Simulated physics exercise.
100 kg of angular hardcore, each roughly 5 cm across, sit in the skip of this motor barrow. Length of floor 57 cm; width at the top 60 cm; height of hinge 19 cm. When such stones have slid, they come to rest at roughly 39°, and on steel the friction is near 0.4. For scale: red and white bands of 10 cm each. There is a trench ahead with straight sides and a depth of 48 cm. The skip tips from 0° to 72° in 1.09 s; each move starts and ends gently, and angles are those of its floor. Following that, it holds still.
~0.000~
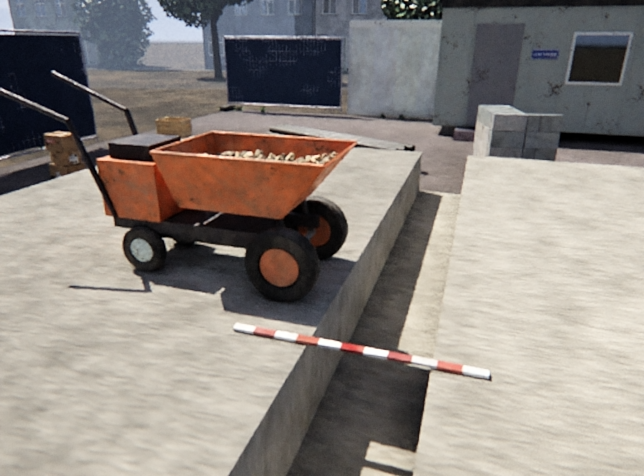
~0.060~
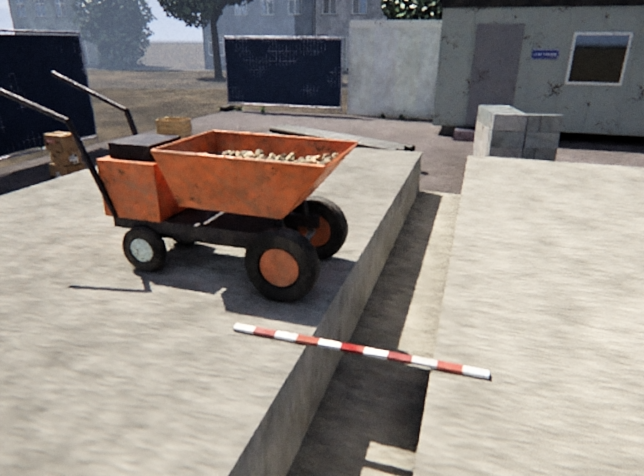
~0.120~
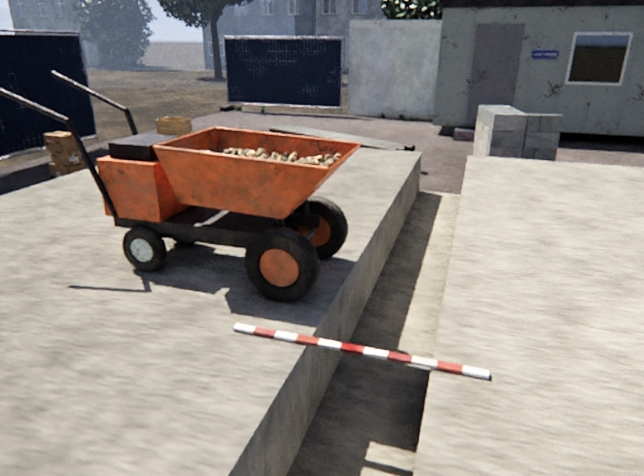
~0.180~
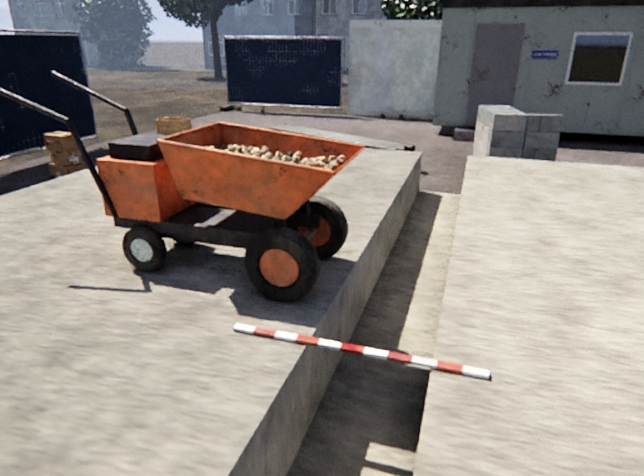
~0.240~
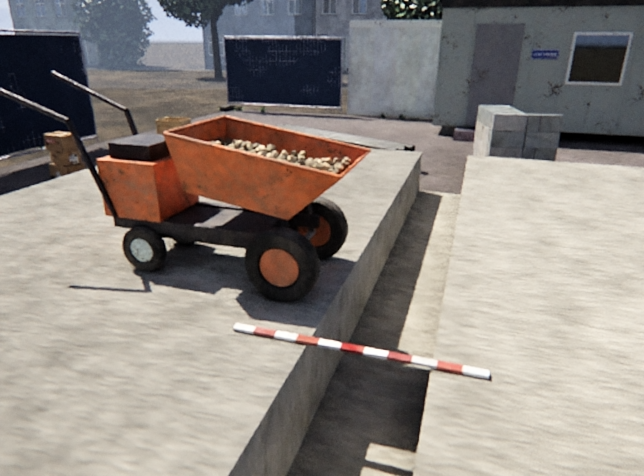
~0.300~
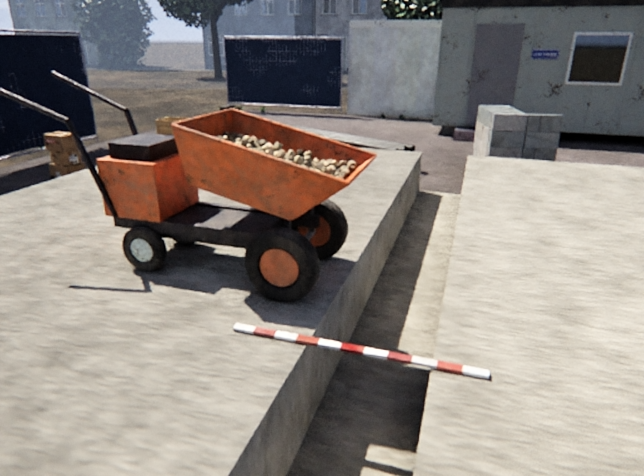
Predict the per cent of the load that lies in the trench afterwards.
85 per cent.
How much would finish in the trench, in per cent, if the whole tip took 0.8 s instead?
Close to 75 per cent then.
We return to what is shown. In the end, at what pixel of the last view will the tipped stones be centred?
(415, 358).
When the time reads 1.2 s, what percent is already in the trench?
20 per cent or so by then.
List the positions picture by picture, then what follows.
In the first frame, the skip is at 0°, its lip at (324, 167); the top of the load is at (299, 159).
In the second frame, the skip is at 1°, its lip at (325, 168); the top of the load is at (283, 158); the stones move at 0.2 m/s on average.
In the third frame, the skip is at 2°, its lip at (329, 170); the top of the load is at (266, 156); the stones move at 0.3 m/s on average.
In the fourth frame, the skip is at 5°, its lip at (334, 173); the top of the load is at (249, 152); the stones move at 0.4 m/s on average.
In the fifth frame, the skip is at 9°, its lip at (341, 178); the top of the load is at (243, 147); the stones move at 0.6 m/s on average.
In the sixth frame, lip at (349, 184), floor tilted 13°, highest stones at (240, 140); the stones move at 0.6 m/s on average.
After 0.8 s the floor is at 61°; 100 % in the skip; the foremost stones are at (397, 250).
After 1.2 s the floor is at 72°; 79 % in the skip, 19 % in the trench, 2 % past the trench; the foremost stones are at (459, 307).
After 1.5 s the floor is at 72°; 38 % in the skip, 48 % in the trench, 14 % past the trench; the foremost stones are at (520, 308).
After 3.5 s the floor is at 72°; 0 % in the skip, 85 % in the trench, 15 % past the trench; the foremost stones are at (538, 302).
